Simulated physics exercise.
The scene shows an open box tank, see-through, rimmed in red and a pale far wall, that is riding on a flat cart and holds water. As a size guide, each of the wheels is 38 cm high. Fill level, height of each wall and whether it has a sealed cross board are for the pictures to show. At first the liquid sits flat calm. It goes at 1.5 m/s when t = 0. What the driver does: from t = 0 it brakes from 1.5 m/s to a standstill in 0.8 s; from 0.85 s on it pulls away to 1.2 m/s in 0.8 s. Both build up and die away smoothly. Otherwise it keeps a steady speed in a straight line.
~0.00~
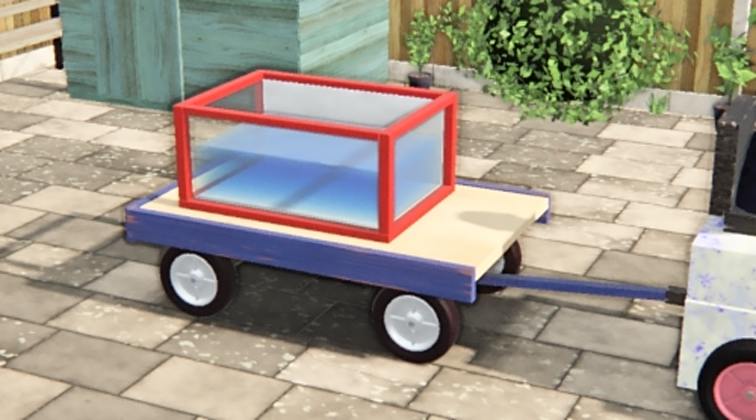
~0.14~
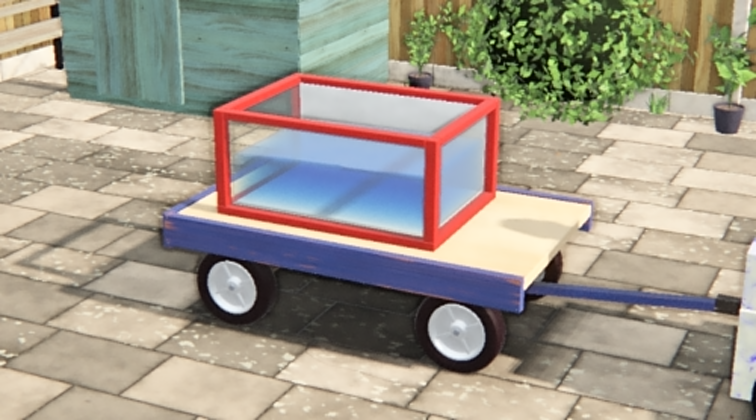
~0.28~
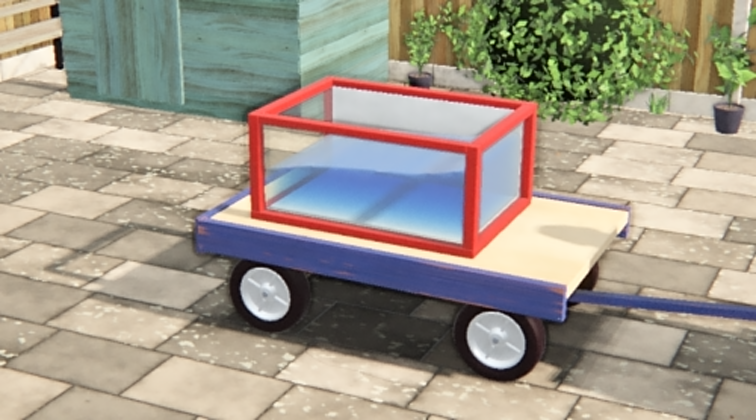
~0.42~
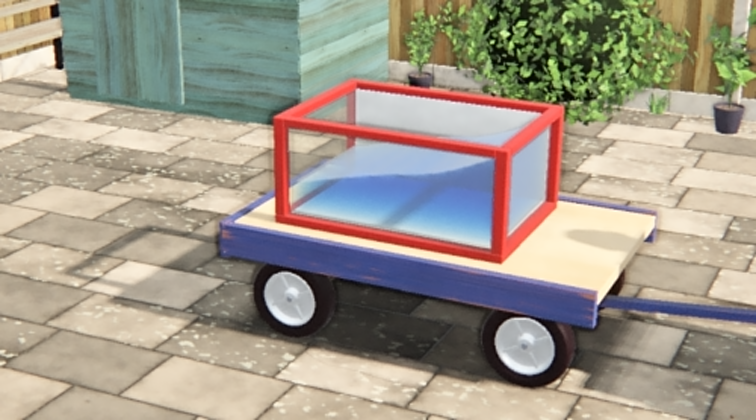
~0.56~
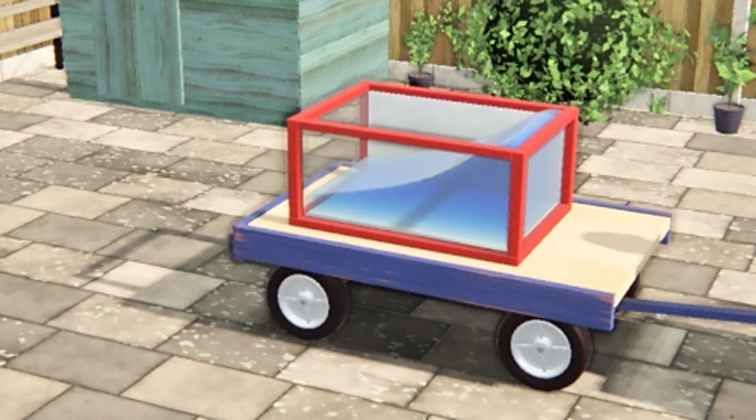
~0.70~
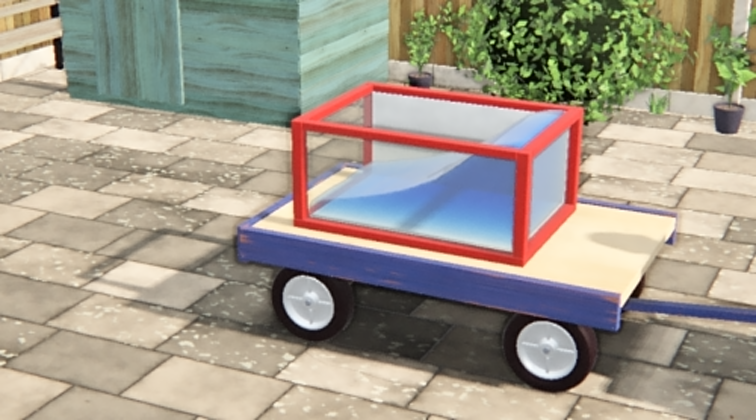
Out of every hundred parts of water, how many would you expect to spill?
About 12 in every hundred.
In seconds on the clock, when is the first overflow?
1.7 s.
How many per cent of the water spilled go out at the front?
It comes to about 20 per cent of the spill.
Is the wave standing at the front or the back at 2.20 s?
It stands at the forward side.
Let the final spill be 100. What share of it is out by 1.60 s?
I'd say some 0 percent by then.
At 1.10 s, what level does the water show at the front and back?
Roughly 24 cm in front and 32 cm behind.
Then, 1.10 s in, front 23 cm, middle 22 cm, back 32 cm above the floor; no loss so far.
Then, 1.60 s in, front 6 cm, middle 16 cm, back 45 cm above the floor; no loss so far.
Then, 2.20 s in, front 43 cm, middle 16 cm, back 14 cm above the floor; the loss stands at 10 per cent, over the back.
Then, 4.64 s in, the loss stands at 12 per cent, over the back, a little elsewhere, 19 of 154 litres.
